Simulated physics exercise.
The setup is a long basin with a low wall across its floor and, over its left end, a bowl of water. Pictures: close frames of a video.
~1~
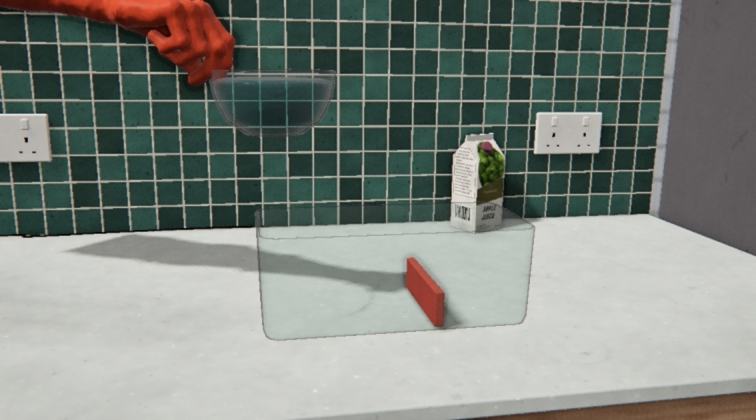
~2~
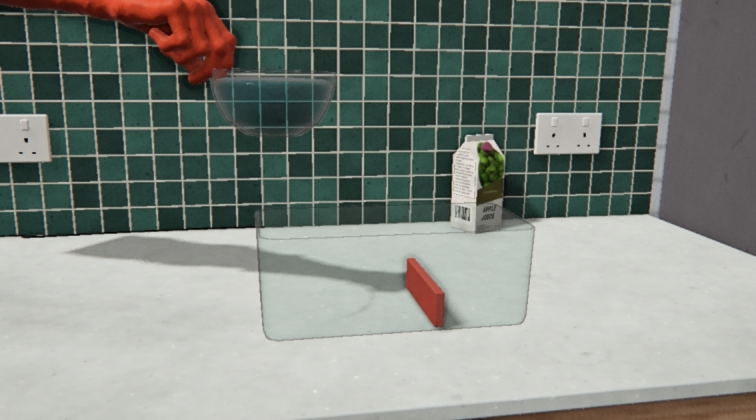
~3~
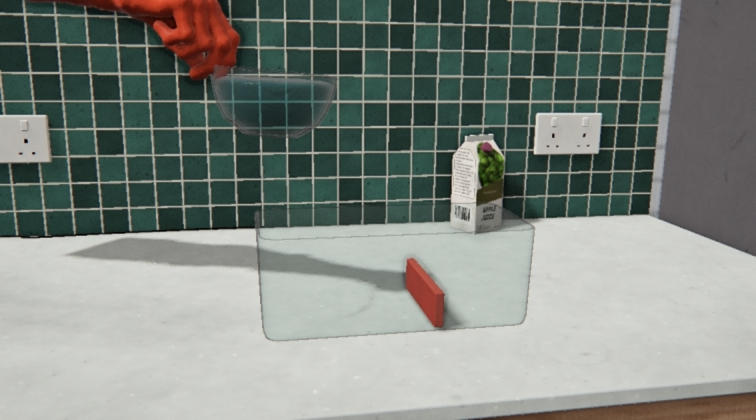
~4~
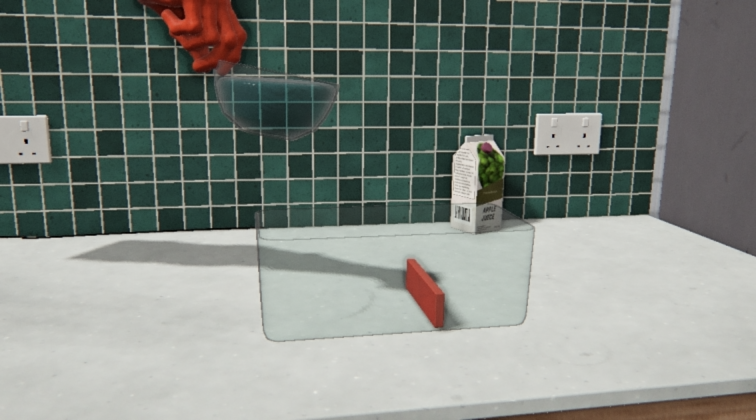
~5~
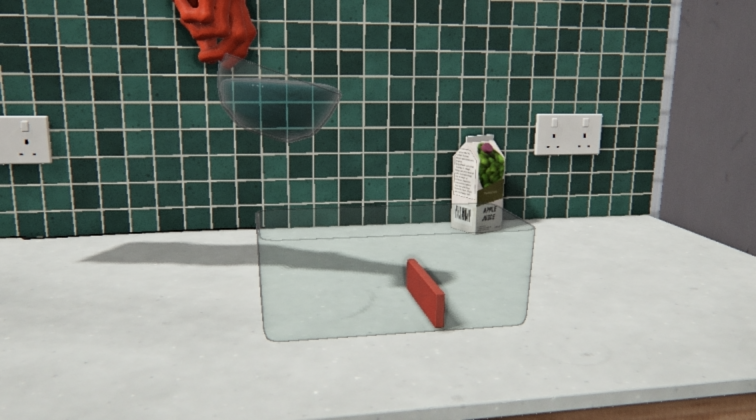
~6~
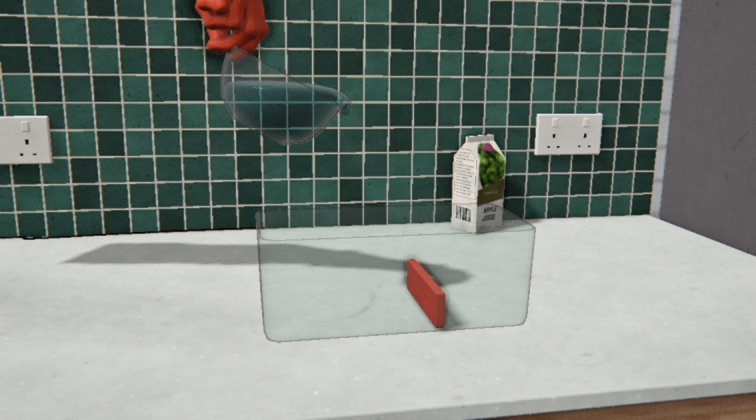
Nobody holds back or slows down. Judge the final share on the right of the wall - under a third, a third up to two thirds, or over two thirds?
It is under a third.
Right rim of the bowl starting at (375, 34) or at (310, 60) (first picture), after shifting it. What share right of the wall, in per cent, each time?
The first start yields 60 per cent, the second 10 per cent.
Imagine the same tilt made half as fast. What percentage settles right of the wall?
It comes to around 5 per cent.
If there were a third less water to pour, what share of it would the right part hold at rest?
Near 5 %.
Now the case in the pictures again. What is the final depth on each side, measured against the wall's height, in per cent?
The left side sits at 50 per cent and the right side at 0.
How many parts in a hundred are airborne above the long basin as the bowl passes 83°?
Airborne share: Approx. 40 %.
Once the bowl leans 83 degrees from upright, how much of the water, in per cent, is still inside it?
Roughly 25 %.
A moment on, the bowl is tipped on its side and 26 per cent is still to pour, 35 is left of the wall and 0 right of it.
Next, the bowl is tipped on its side and 2 per cent is still to pour, 89 is left of the wall and 2 right of it.
Then the bowl is tipped on its side and 0 per cent is still to pour, 94 is left of the wall and 5 right of it.
Later the bowl is tipped on its side and 0 per cent is still to pour, 94 is left of the wall and 5 right of it.
Finally, 94 per cent lies left of the wall, 5 right of it and 1 outside.
